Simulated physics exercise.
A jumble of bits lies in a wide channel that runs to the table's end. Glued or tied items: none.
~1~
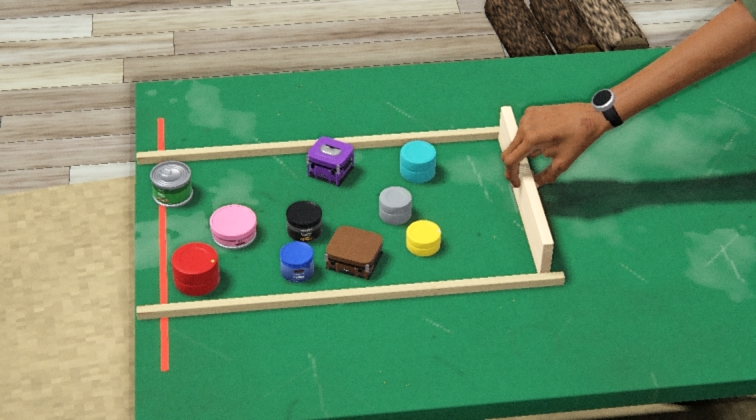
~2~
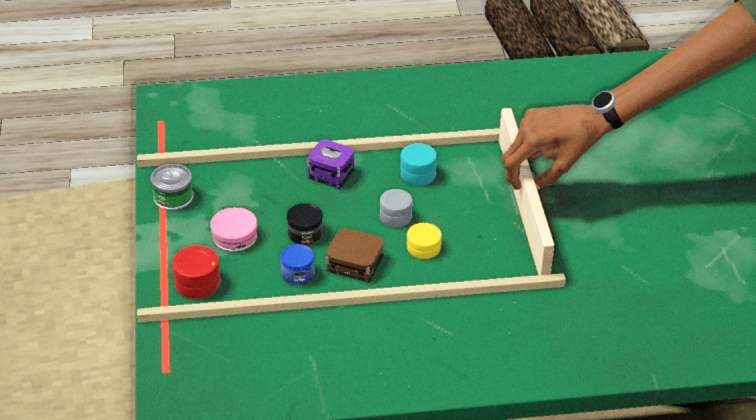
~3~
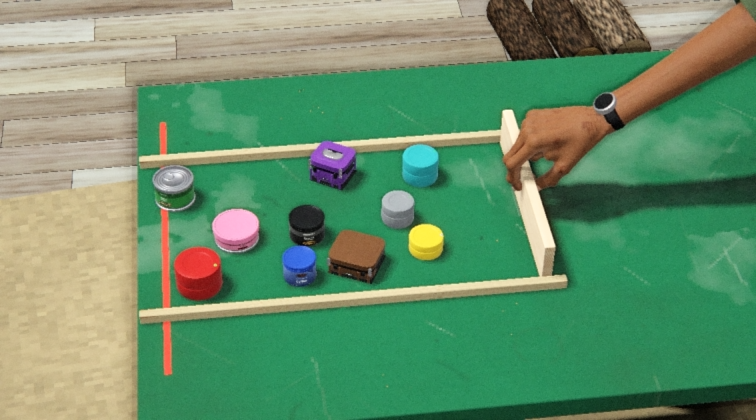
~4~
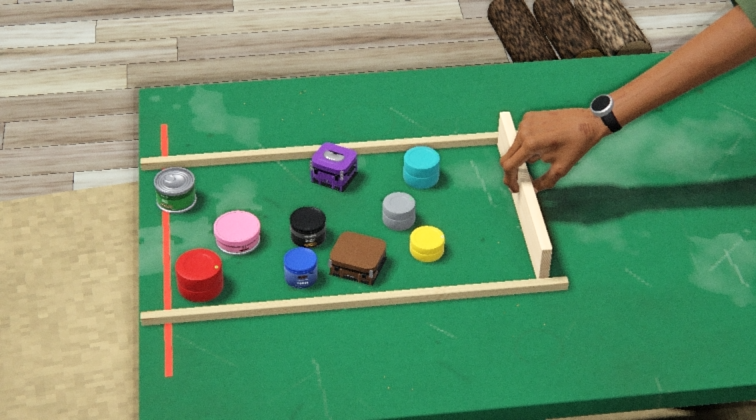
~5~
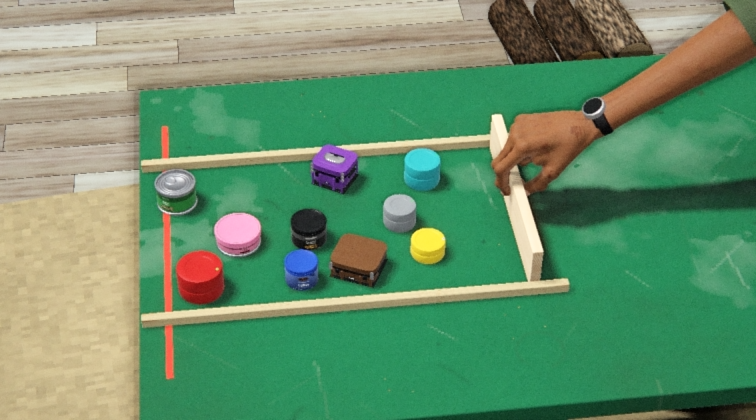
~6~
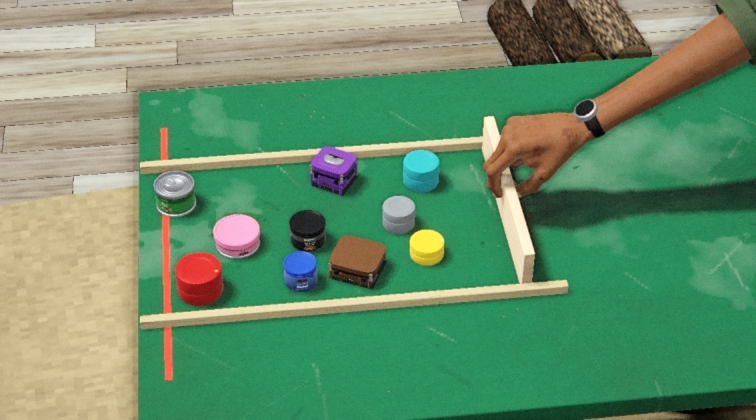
A hand holds a wooden board upright, then slides it slightly left toward scattered containers.
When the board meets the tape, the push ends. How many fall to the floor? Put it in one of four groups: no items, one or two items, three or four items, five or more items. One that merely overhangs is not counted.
Count off: Five and up.
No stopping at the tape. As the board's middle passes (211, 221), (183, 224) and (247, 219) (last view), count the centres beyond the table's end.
That makes 1, 5, 0.
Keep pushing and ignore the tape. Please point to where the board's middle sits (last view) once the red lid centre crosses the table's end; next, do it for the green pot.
Points: About (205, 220) and about (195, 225).
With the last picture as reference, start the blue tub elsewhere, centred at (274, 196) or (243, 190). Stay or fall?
One after the other: It keeps its spot; it keeps its spot.
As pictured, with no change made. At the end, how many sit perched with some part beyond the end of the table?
That would be 5.
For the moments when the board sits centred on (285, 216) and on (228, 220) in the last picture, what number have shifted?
The counts are 9 and 10.
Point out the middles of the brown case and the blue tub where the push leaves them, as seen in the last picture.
One ends up near (144, 274) and the other near (150, 301).
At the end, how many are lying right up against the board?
5 in contact.
Soon after, none off yet; green pot at rest near (175, 194); red lid at rest near (199, 279); pink tin at rest near (237, 237).
After that, none off yet; green pot at rest near (175, 194); red lid displaced a little near (182, 277); pink tin displaced about its own width near (188, 237).
In the end, the number that fall off is five or more; gone, purple case, black tub, pink tin, red lid and green pot.
